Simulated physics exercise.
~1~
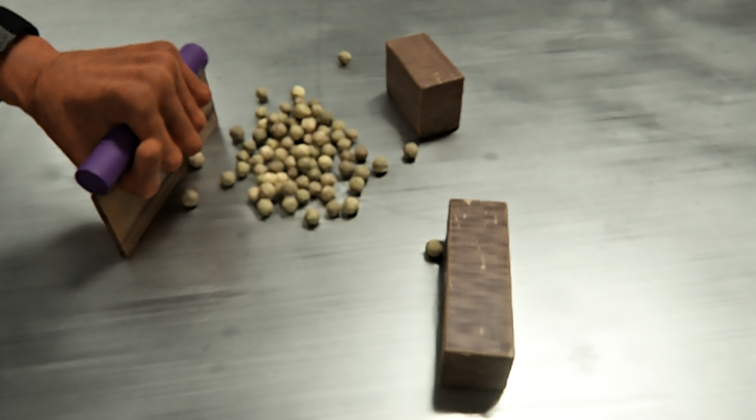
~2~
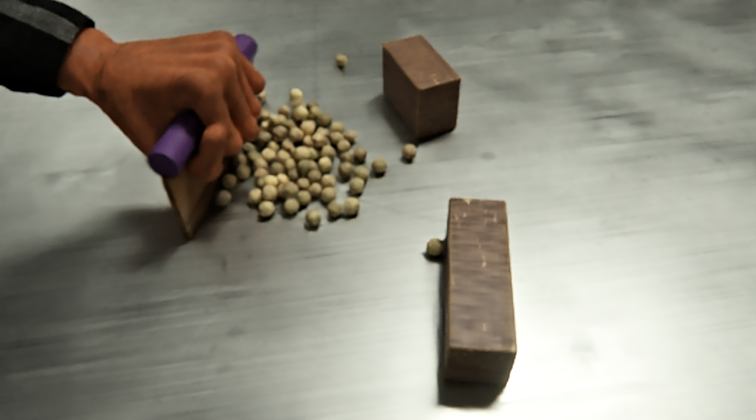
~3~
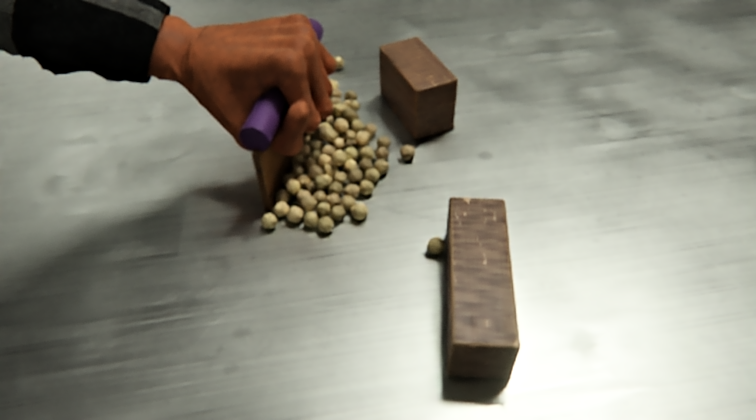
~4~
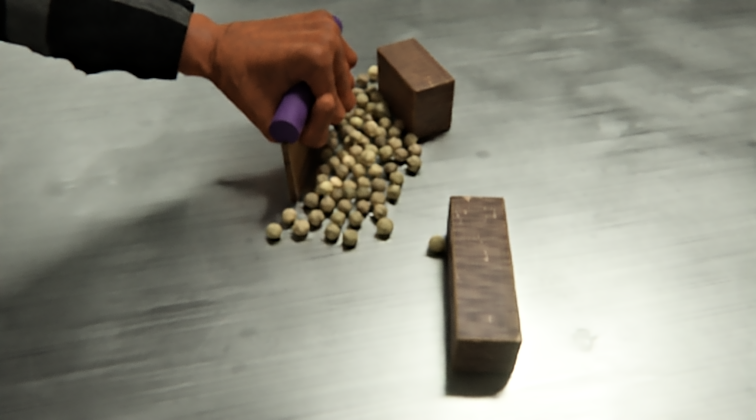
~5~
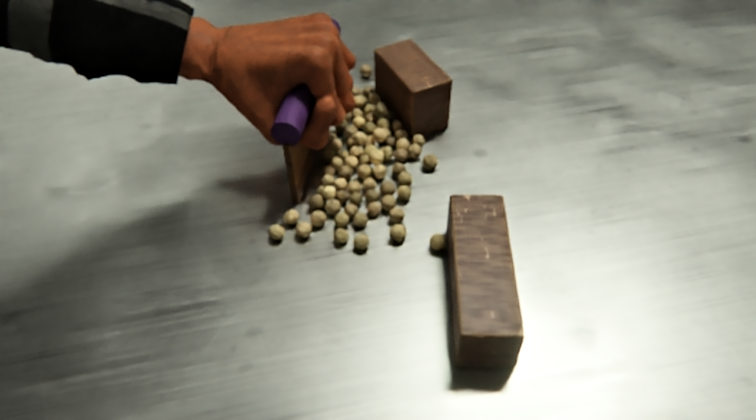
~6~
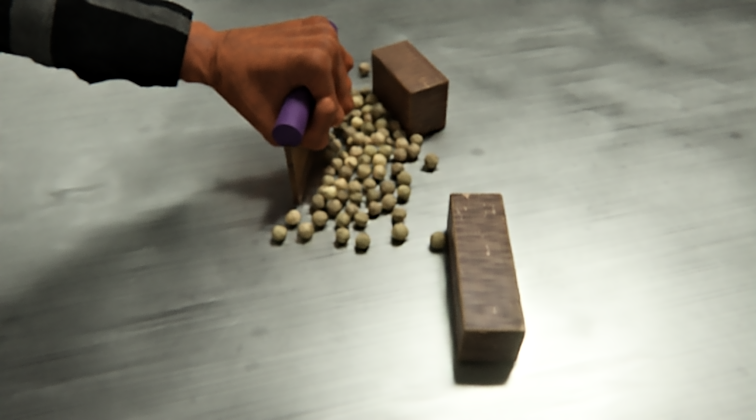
The clip shows a hand gripping a scraper with a purple handle and pushing a pile of small round nuts rightwards toward two brown blocks. The nuts bunch up and spread, then the scraper stops, leaving nearly all of them resting before the blocks.
